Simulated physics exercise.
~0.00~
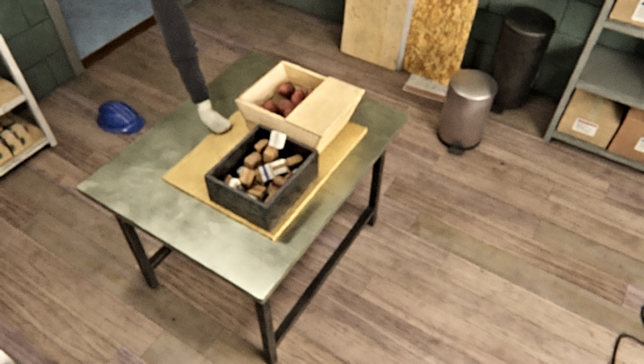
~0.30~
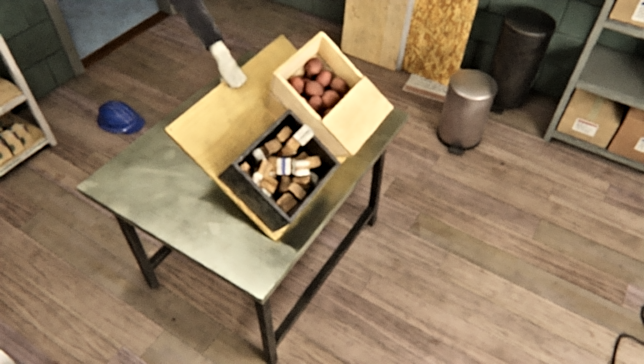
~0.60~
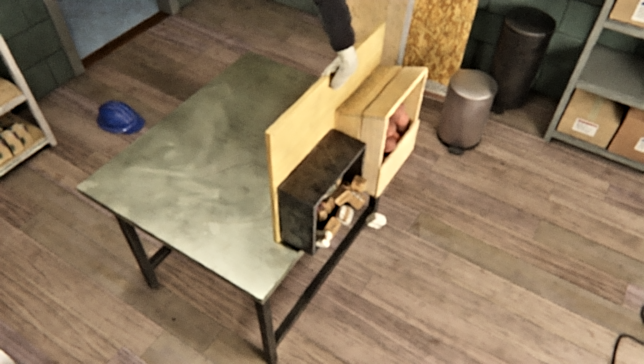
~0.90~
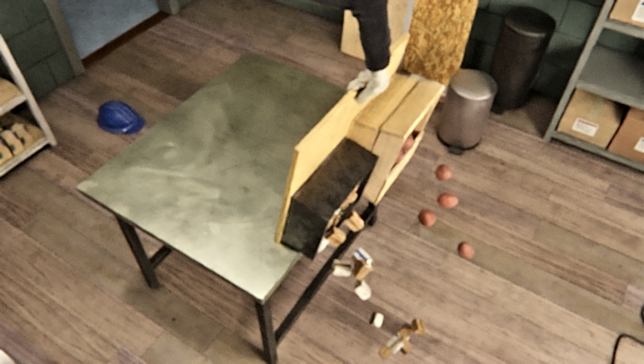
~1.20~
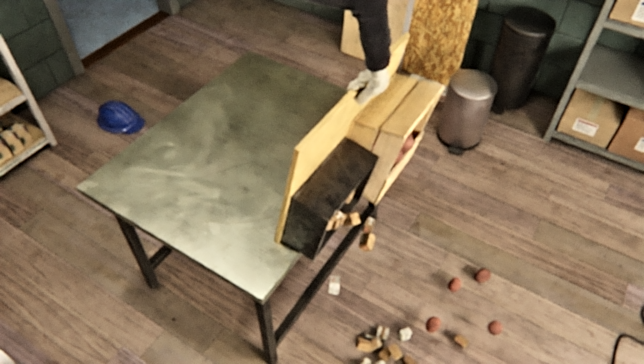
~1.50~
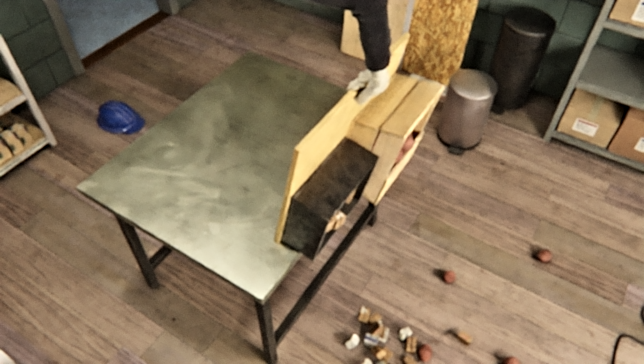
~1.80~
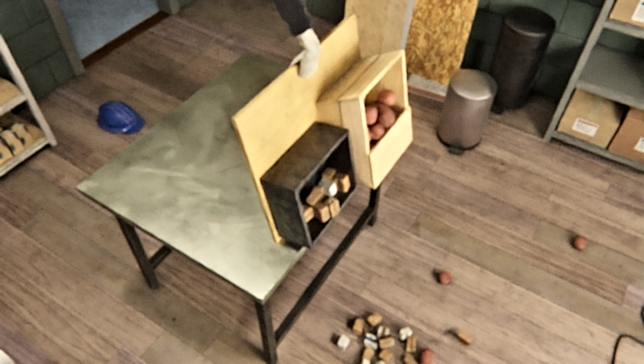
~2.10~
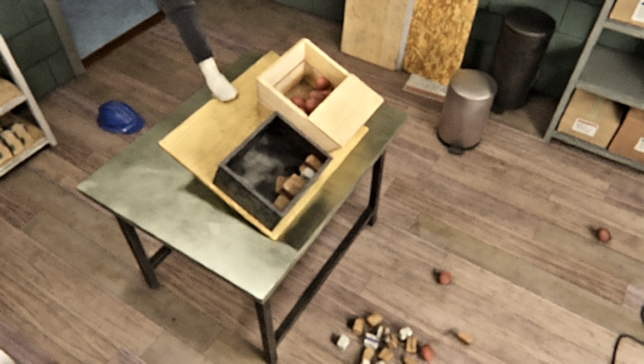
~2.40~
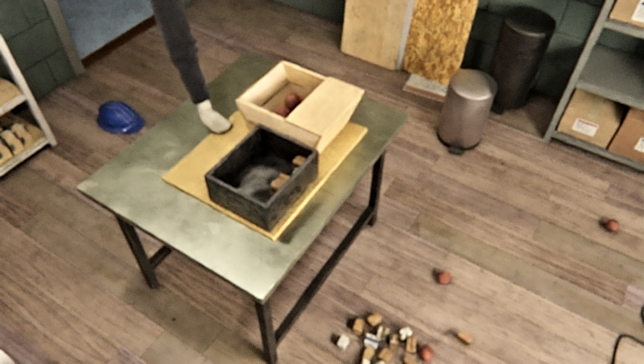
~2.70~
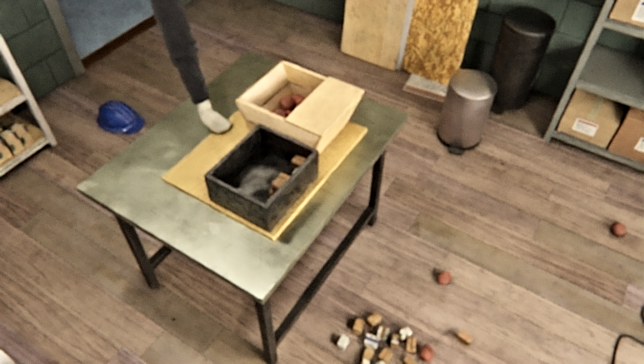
A board holding a wooden box of red potatoes and a black box of little parcels was tipped up on its side by a gloved hand, spilling most parcels and a few potatoes onto the floor, then lowered flat with the rest still inside.
